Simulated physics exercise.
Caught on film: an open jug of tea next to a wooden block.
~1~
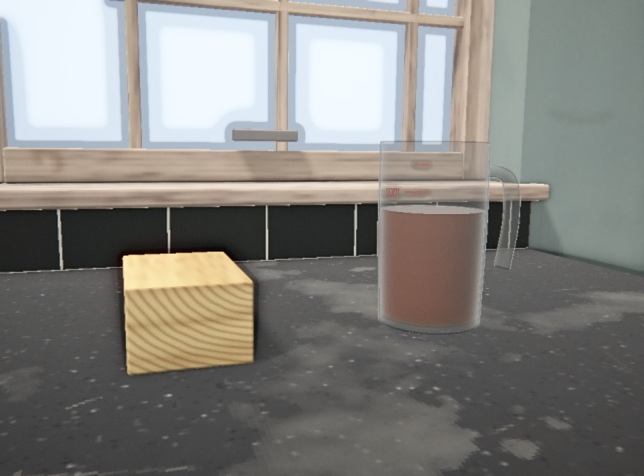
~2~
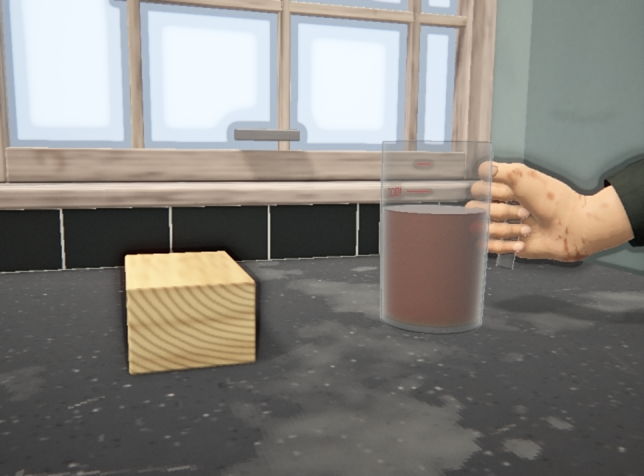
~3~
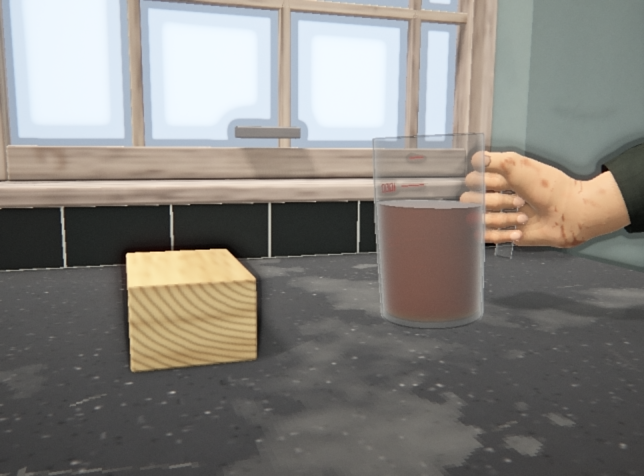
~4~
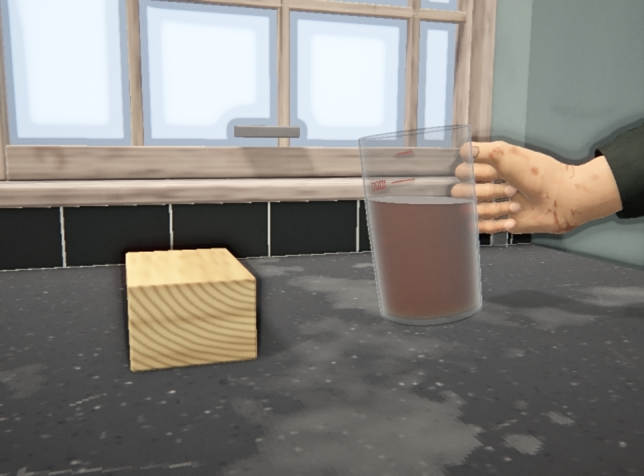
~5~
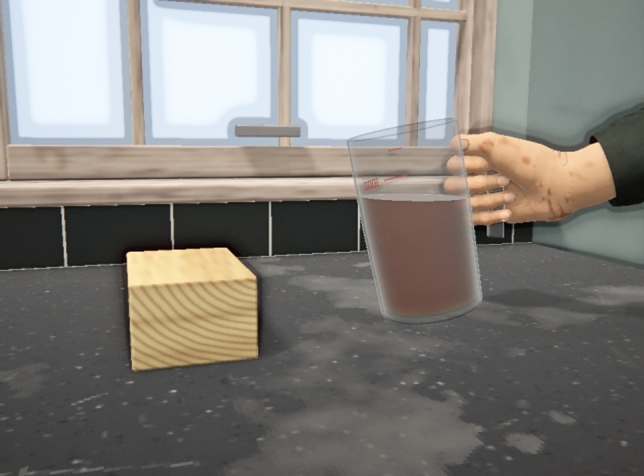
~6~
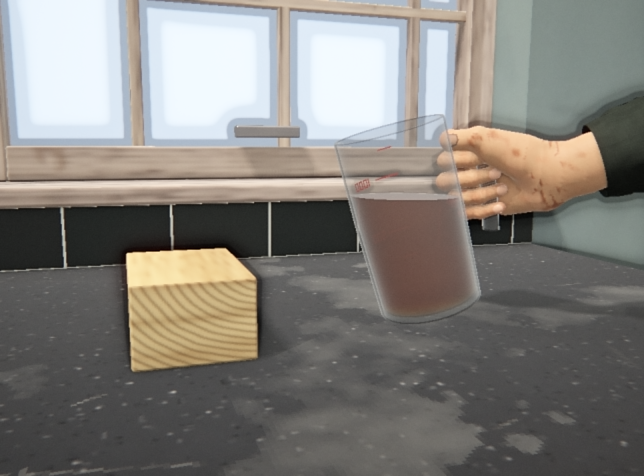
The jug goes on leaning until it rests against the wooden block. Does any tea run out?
As it turns out, it slops over.
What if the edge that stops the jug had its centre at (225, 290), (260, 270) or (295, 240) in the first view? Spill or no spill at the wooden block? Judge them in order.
In turn: Spills, leaks, is safe.
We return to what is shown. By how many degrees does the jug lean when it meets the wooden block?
About 65°.
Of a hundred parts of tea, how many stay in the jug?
Roughly 70 per cent.
Shortly, the jug leans by about 40°; none is lost.
Then, the jug leans by about 55°; it has lost some; nearly all of the tea is inside.
At the finish, the jug leans by about 65°, against the wooden block; it has lost some; about three quarters of the tea is inside.
